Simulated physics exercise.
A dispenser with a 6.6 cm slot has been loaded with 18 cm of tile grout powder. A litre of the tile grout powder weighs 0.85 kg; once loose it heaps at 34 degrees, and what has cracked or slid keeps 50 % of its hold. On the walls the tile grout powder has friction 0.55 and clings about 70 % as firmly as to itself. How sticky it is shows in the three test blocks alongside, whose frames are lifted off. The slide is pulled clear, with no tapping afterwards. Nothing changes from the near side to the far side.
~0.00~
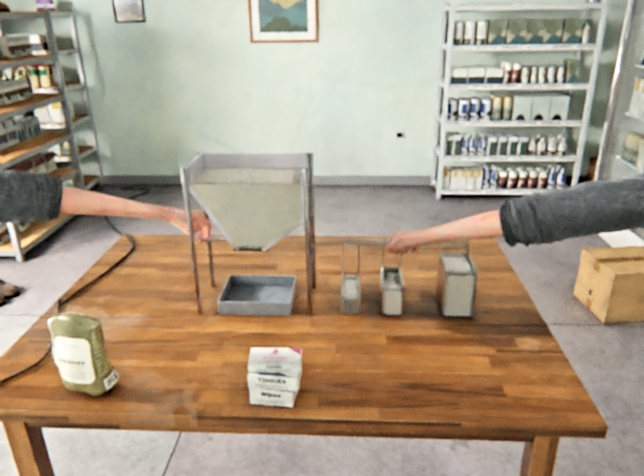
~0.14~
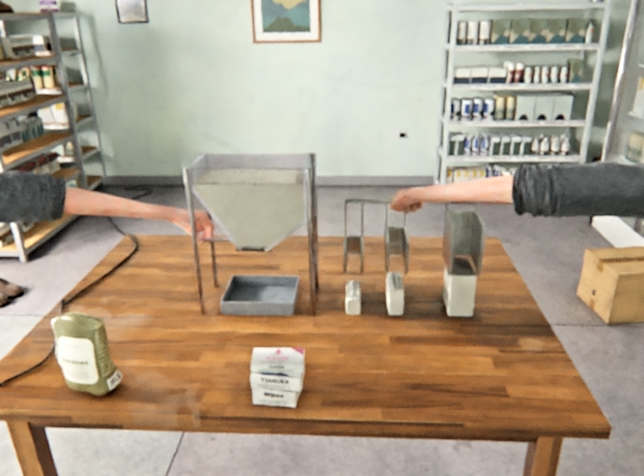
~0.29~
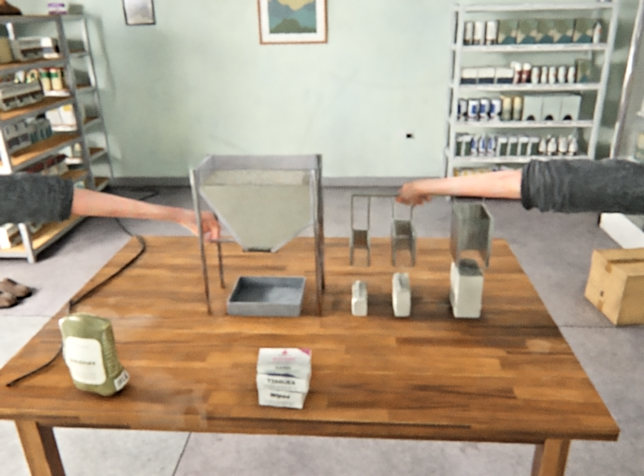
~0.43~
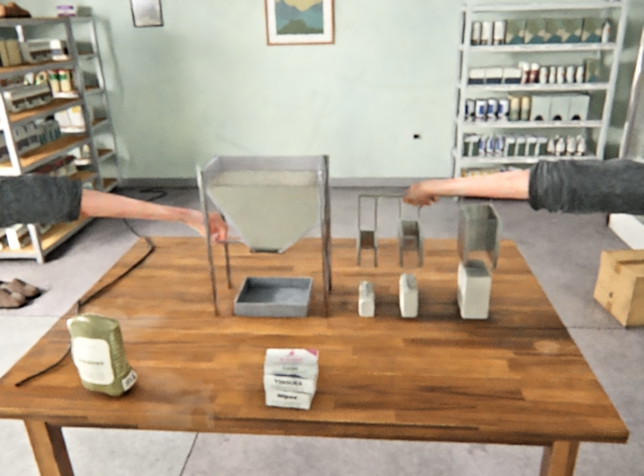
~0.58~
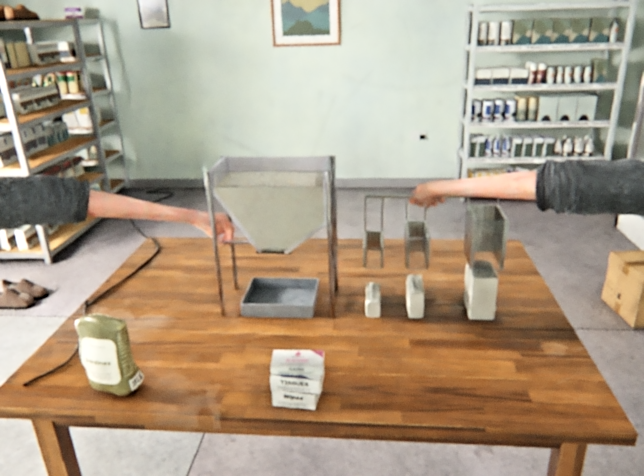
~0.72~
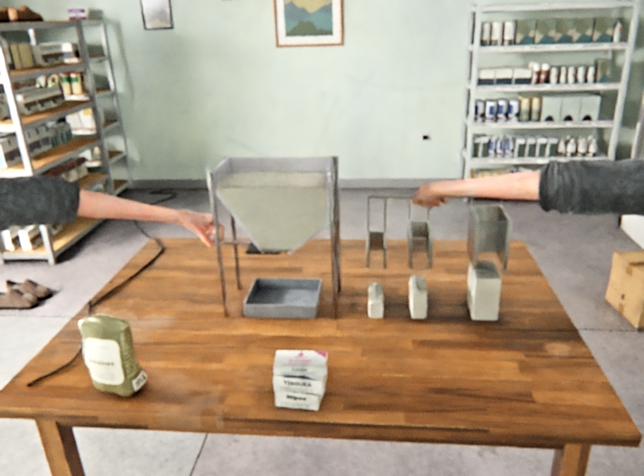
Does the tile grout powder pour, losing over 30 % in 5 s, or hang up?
It blocks.
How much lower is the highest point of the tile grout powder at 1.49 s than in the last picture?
Some 0.0 cm.
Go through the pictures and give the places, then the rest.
In the first picture, end of the slide at (239, 250), not yet moved; crest of the tile grout powder at (229, 184); block heights 4.9 cm, 7.9 cm, 13 cm (left to right).
In the second picture, end of the slide at (241, 250), not yet moved; crest of the tile grout powder at (231, 184); block heights 4.9 cm, 7.9 cm, 13 cm (left to right).
In the third picture, end of the slide at (248, 251), not yet moved; crest of the tile grout powder at (238, 185); block heights 4.9 cm, 7.9 cm, 13 cm (left to right).
In the fourth picture, end of the slide at (255, 252), not yet moved; crest of the tile grout powder at (245, 186); block heights 4.9 cm, 7.9 cm, 13 cm (left to right).
In the fifth picture, end of the slide at (261, 253), not yet moved; crest of the tile grout powder at (252, 187); block heights 4.9 cm, 7.9 cm, 13 cm (left to right).
In the sixth picture, end of the slide at (251, 253), moved 3.8 cm; crest of the tile grout powder at (316, 187); block heights 4.9 cm, 7.9 cm, 13 cm (left to right).
After 1.07 s, 0 % has run out.
After 1.49 s, 0 % has run out.
After 1.90 s, 0 % has run out.
After 2.32 s, 0 % has run out.
After 5.62 s, 0 % has run out.
